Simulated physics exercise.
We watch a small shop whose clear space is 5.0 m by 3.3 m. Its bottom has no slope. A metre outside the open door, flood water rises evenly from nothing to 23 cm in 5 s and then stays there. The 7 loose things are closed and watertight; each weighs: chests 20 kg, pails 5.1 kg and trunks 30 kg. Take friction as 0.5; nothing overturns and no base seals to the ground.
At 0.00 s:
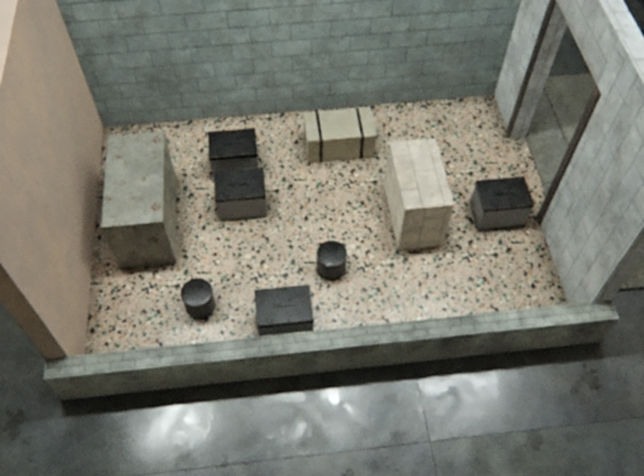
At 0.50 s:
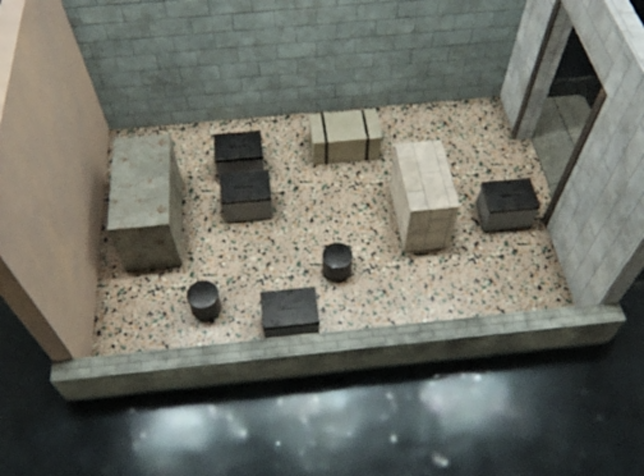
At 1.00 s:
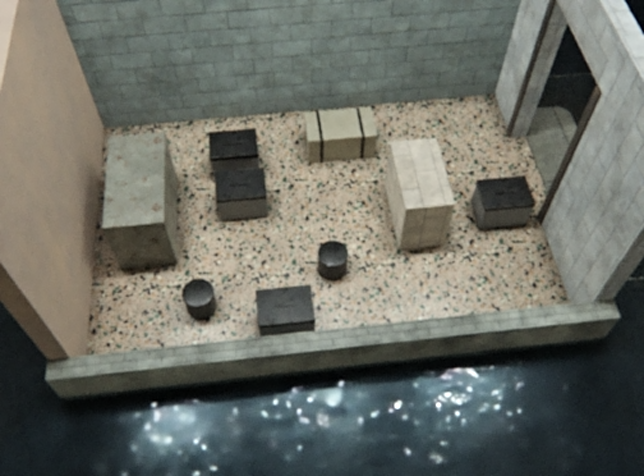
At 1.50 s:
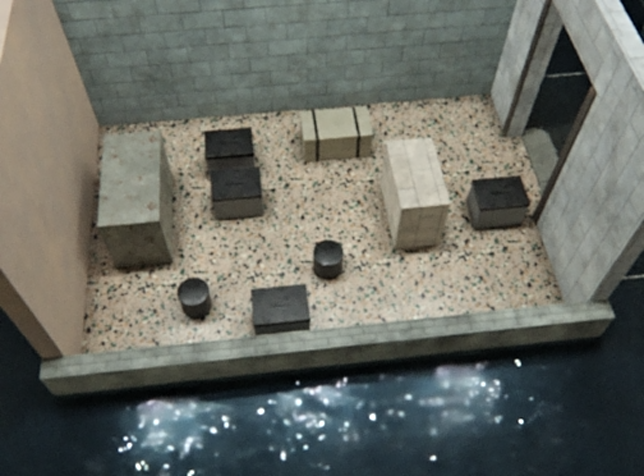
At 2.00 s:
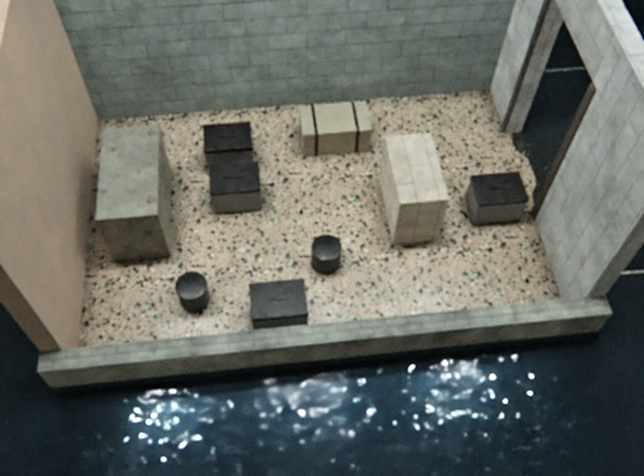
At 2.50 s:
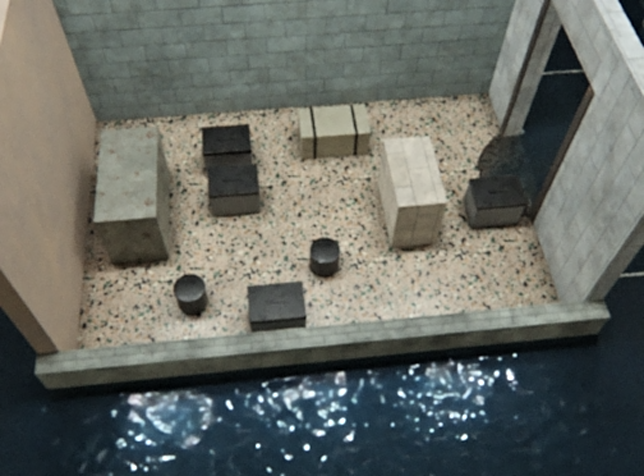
Dark water spreads outside the small walled room and edges in through the right doorway.
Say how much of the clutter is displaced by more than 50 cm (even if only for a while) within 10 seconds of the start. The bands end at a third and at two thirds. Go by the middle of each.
It is under a third.
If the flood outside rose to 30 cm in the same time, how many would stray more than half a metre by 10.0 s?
Then 5.
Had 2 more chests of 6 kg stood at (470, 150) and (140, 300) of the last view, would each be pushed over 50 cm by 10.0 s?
In turn: More, less.
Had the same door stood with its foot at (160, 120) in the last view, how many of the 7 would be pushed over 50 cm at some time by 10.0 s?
Then 5.
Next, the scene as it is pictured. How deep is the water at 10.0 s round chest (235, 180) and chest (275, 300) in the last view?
Roughly 5 and 7 cm.
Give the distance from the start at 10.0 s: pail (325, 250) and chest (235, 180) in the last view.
In turn: 5 cm, 0 cm.
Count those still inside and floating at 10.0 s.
I count 2.
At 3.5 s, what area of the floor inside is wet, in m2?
Some 1.5 m2.
After 3.5 s 0 of 7 are over 50 cm from their spots; 0 afloat.
After 4.5 s 0 of 7 are over 50 cm from their spots; 0 afloat.
After 7.0 s 1 of 7 are over 50 cm from their spots; 0 afloat.
After 10.0 s 2 of 7 are over 50 cm from their spots, and 2 have been at some point; 2 afloat.
